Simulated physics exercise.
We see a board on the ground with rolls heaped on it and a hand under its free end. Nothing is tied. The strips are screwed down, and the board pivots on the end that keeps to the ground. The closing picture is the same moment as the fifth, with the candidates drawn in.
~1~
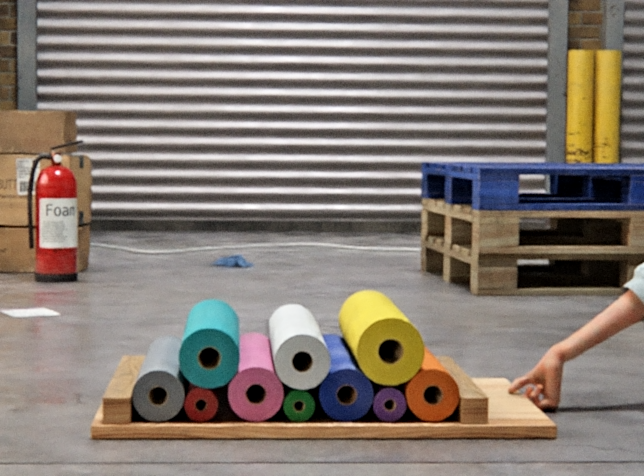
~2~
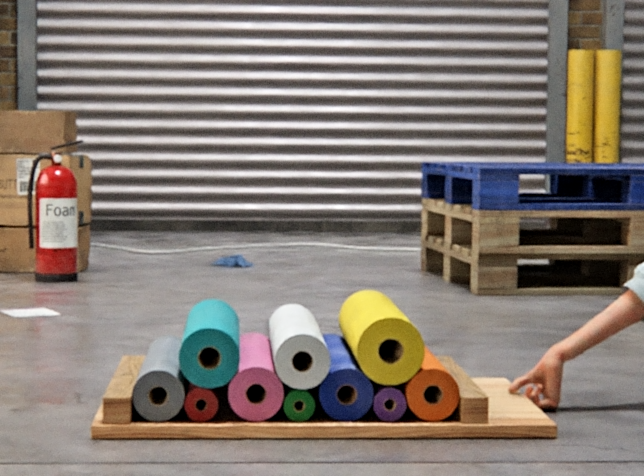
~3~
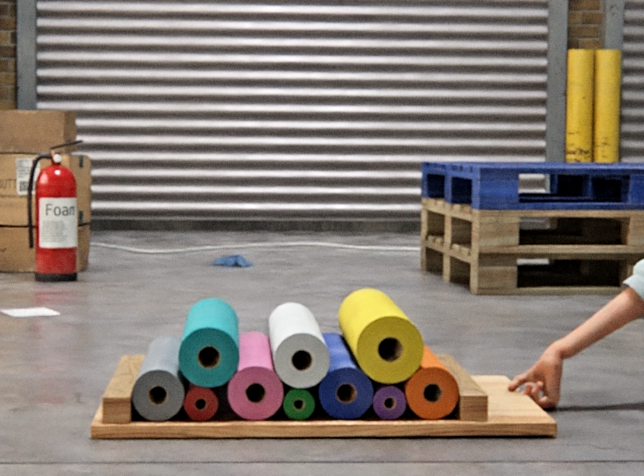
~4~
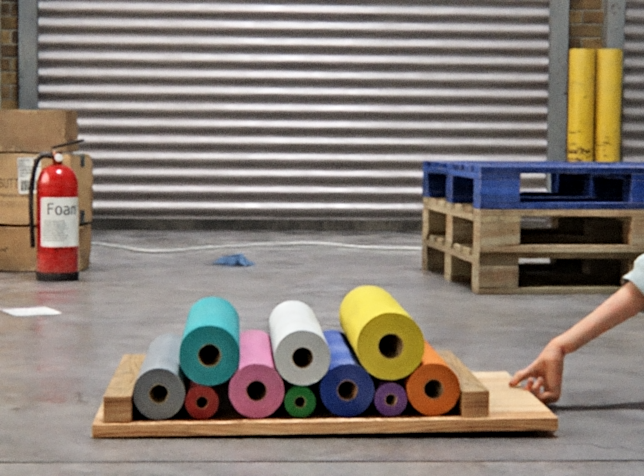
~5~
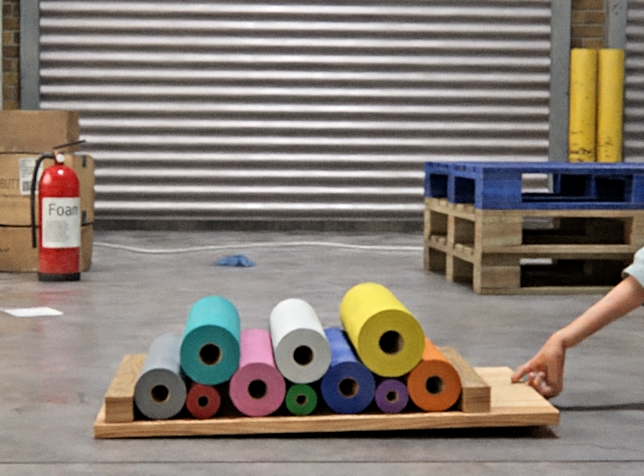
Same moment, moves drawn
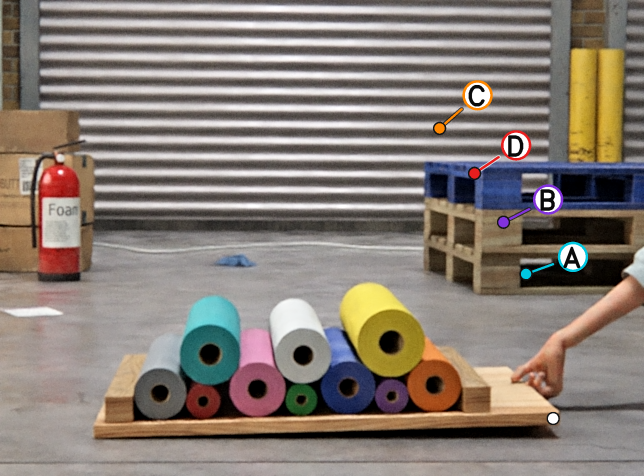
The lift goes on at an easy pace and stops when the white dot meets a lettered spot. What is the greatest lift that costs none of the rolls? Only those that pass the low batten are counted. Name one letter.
Mark C is as high as it can go.
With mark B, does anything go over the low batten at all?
No, at B.
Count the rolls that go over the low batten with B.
The count is none.
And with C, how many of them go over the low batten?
The count is none.
On the marked copy, A at (526, 274); B at (503, 222); C at (440, 128); D at (475, 174); the white dot at (553, 418).
Following C. Soon after the start, board at 21°.
Later, board at 41°.
In the end, board at 41°, none over the low batten.
As for the rest, A none over the low batten; B none over the low batten; D none over the low batten.
